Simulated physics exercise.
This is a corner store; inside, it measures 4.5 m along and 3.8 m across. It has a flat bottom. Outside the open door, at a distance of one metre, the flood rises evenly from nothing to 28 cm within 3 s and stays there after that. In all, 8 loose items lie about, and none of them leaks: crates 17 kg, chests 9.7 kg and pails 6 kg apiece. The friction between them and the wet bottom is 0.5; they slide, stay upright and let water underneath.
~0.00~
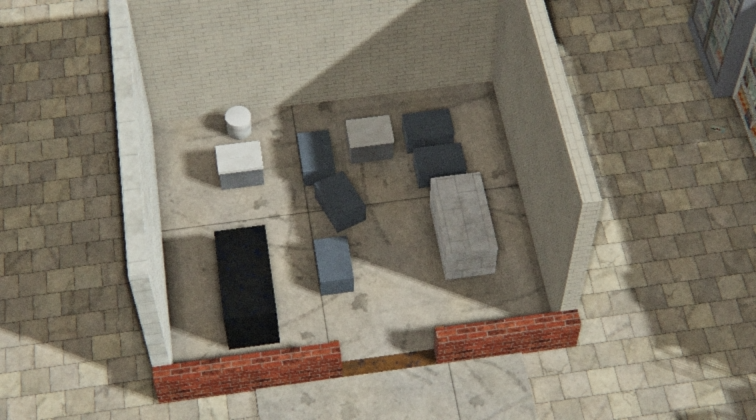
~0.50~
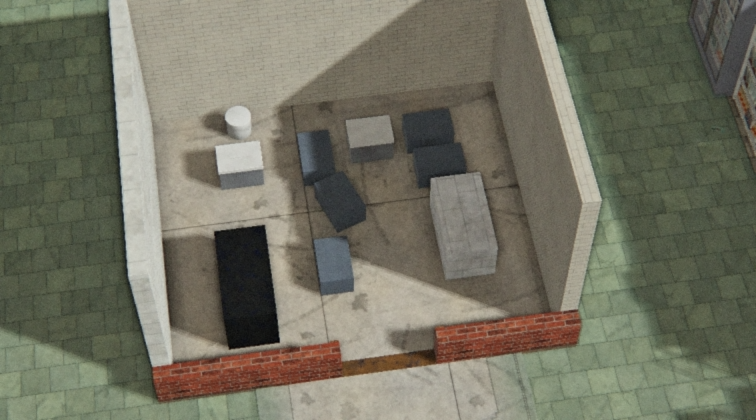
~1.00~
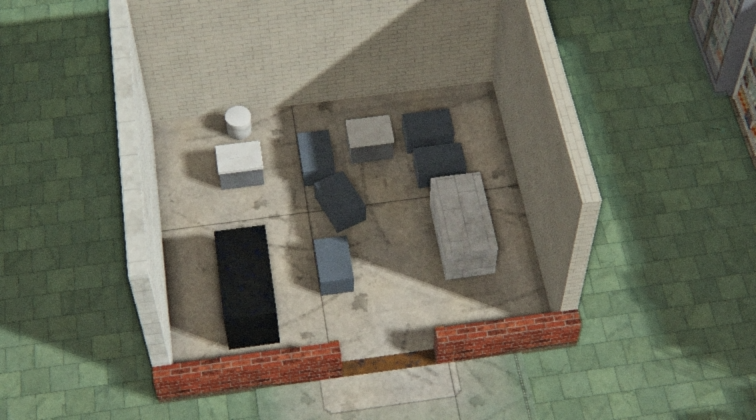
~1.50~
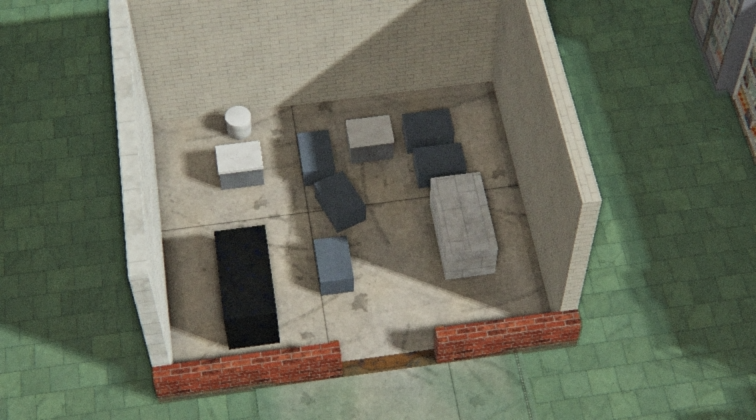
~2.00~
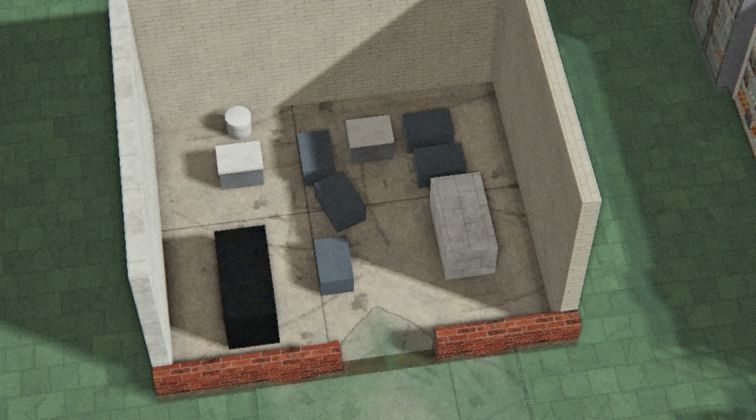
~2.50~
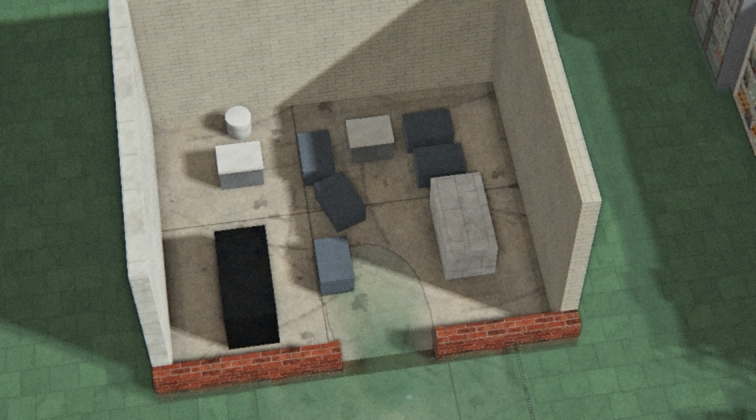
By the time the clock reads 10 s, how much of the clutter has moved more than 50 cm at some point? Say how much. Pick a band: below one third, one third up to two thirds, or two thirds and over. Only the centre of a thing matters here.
The share is two thirds and over.
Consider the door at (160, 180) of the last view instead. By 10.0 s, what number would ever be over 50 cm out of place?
You'd get 6 in that case.
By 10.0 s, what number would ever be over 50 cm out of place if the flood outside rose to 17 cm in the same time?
That would give 7.
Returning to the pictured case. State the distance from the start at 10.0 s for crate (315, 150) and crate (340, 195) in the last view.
Shifts: 80 cm / 200 cm.
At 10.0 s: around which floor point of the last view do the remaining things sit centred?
Close to (325, 205).
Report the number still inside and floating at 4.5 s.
0 at that moment.
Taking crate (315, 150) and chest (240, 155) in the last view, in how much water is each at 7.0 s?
First roughly 11 cm, second roughly 16 cm.
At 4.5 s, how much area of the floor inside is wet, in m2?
Some 9.5 m2.
After 3.5 s 0 of 8 are over 50 cm from their spots; 0 afloat.
After 4.5 s 2 of 8 are over 50 cm from their spots; 0 afloat.
After 7.0 s 6 of 8 are over 50 cm from their spots; 7 afloat.
After 10.0 s 7 of 8 are over 50 cm from their spots, and 8 have been at some point; 8 afloat.
